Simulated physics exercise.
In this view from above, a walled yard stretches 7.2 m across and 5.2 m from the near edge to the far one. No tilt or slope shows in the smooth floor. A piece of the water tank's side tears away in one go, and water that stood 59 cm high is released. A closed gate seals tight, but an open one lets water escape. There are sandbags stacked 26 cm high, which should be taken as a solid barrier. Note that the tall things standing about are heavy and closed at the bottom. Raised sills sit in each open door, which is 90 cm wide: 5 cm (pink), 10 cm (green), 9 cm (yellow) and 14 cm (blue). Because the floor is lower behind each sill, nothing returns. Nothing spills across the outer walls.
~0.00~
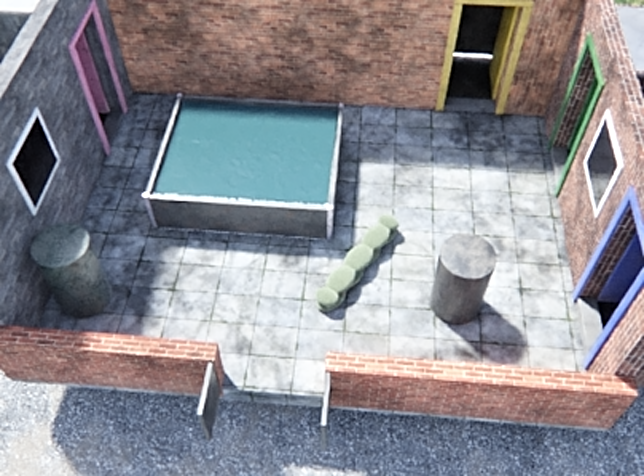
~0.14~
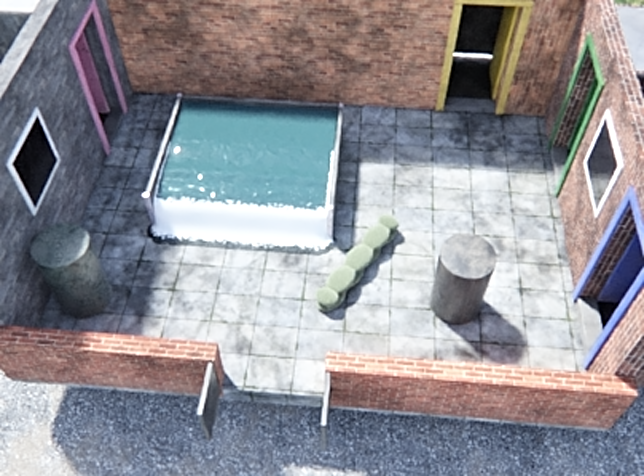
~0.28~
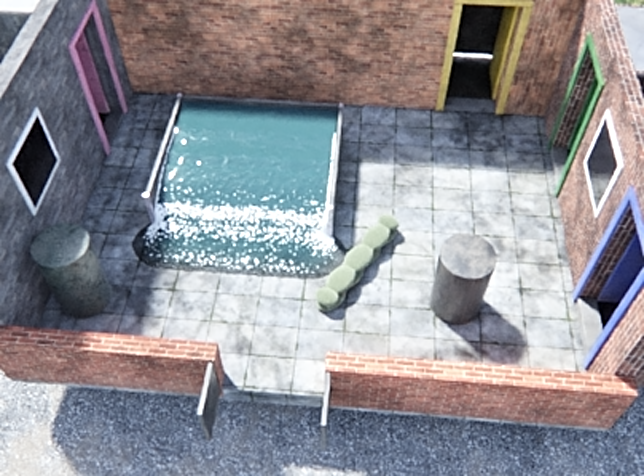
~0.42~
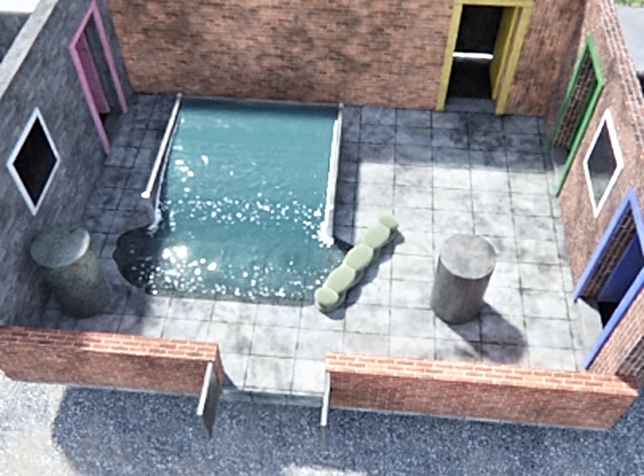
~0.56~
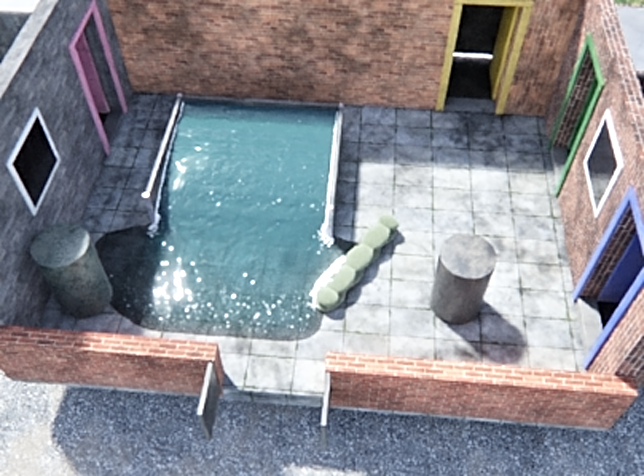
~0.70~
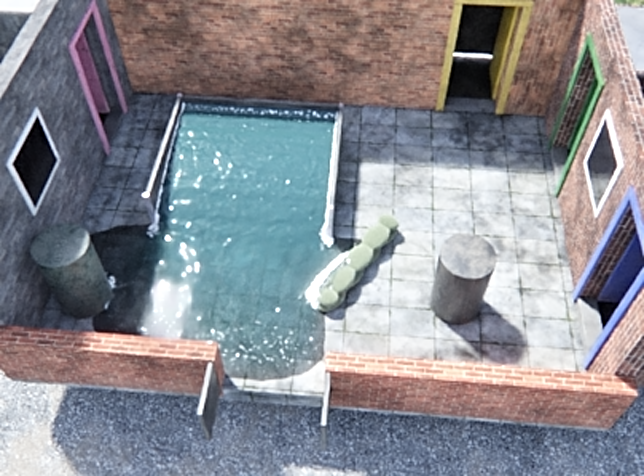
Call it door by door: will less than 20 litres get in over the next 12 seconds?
Pink door - no, 20 litres or more; green door - yes, less; yellow door - yes, less; blue door - yes, less.
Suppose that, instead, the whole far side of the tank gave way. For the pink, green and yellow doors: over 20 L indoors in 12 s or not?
Outcomes - pink: Exceeded, green: Exceeded, yellow: Not exceeded.
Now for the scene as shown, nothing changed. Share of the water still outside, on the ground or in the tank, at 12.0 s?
I'd say close to 62 percent is still there.
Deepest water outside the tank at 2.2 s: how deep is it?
Roughly 44 cm.
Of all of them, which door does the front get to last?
Green.
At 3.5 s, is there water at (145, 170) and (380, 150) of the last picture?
Soaked, soaked.
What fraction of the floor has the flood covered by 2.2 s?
Close to 30 in a hundred parts are wet.
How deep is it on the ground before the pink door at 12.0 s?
The depth there is near 5.5 cm.
After 1.4 s water covers 25 % of the floor and is deepest (38 cm) near (192, 368); pink door not reached, green door not reached, yellow door not reached, blue door not reached.
After 2.2 s water covers 30 % of the floor and is deepest (44 cm) near (42, 355); pink door not reached, green door not reached, yellow door not reached, blue door not reached.
After 3.5 s water covers 45 % of the floor and is deepest (35 cm) near (28, 354); pink door 3 cm at the sill, 0 L in, green door not reached, yellow door not reached, blue door not reached.
After 7.0 s water covers 80 % of the floor and is deepest (14 cm) near (579, 399); pink door 8 cm at the sill, 7 L in, green door not reached, yellow door 2 cm at the sill, 0 L in, blue door 11 cm at the sill, 0 L in.
After 12.0 s water covers 95 % of the floor and is deepest (8 cm) near (83, 359); pink door 5 cm at the sill, 42 L in, green door 7 cm at the sill, 2 L in, yellow door 8 cm at the sill, 0 L in, blue door 3 cm at the sill, 0 L in.
